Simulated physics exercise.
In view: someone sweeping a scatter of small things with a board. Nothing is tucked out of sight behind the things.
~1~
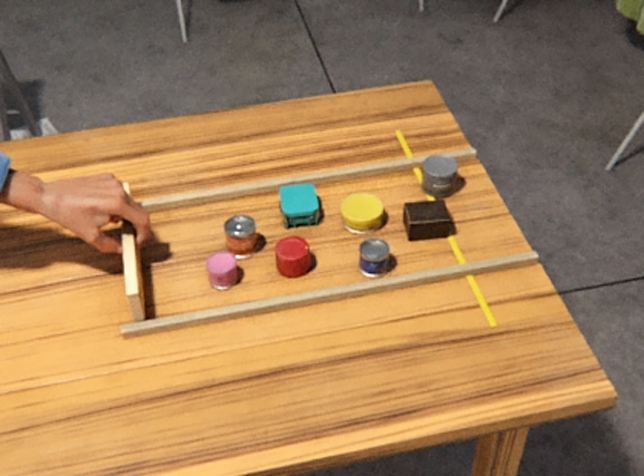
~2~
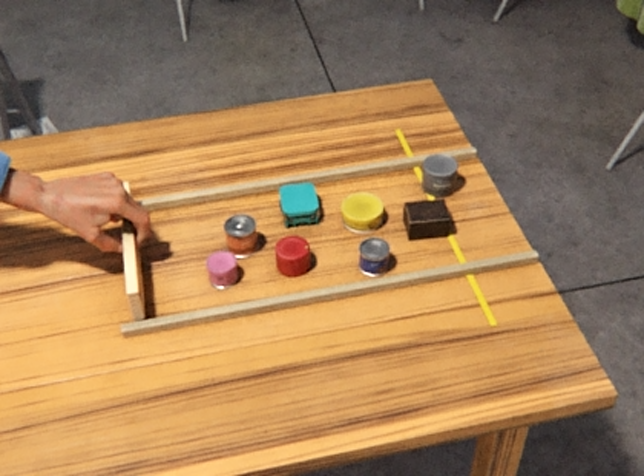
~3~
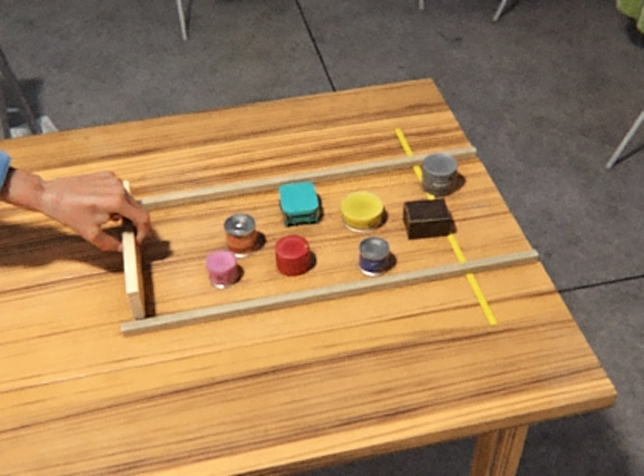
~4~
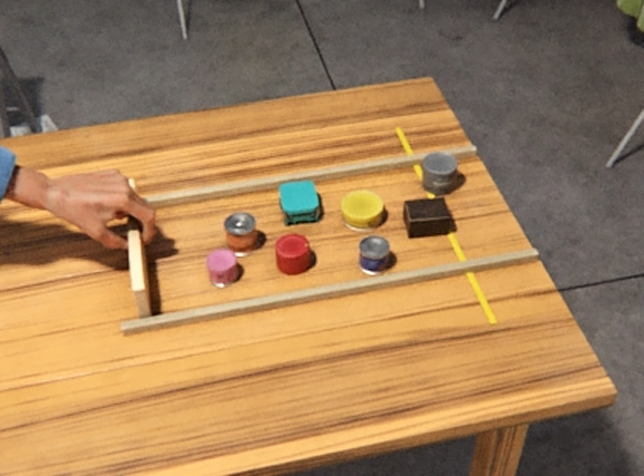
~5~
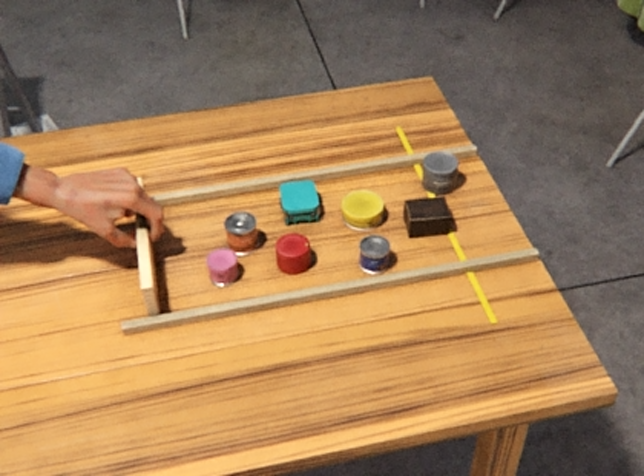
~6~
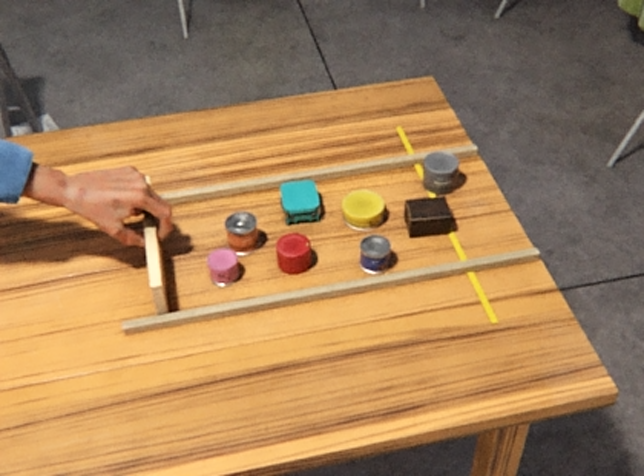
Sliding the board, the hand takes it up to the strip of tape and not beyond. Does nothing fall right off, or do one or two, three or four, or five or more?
One or two fall off.
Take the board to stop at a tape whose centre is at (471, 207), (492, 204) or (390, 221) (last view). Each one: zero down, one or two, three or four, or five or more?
In order of the three spots, it's either three or four, then 5 or more, then not one.
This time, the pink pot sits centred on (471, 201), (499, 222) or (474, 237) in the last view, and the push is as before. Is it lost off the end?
Going place by place, the pink pot ends up off; ends up off; sits tight.
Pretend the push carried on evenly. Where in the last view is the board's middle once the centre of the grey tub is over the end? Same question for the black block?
Middle approx. at (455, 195), then approx. at (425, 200).
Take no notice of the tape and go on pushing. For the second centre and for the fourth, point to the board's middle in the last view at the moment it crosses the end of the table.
Its middle is around (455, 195) and later (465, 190).
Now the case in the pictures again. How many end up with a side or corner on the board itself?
It touches 4.
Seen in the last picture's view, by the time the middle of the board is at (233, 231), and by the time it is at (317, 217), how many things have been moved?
2 by the first point, 6 by the second.
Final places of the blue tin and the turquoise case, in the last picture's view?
The blue tin at (477, 245), the turquoise case at (444, 178).
Soon after, none off yet; grey tub at rest near (440, 173); black block at rest near (428, 217); yellow tin at rest near (363, 211).
After that, none off yet; grey tub at rest near (440, 173); black block at rest near (428, 217); yellow tin moving near (372, 210).
And then, none off yet; grey tub at rest near (441, 173); black block displaced about its own width near (482, 214); yellow tin displaced well along near (440, 202).
In the end, the number that fall off is one or two; gone, black block.
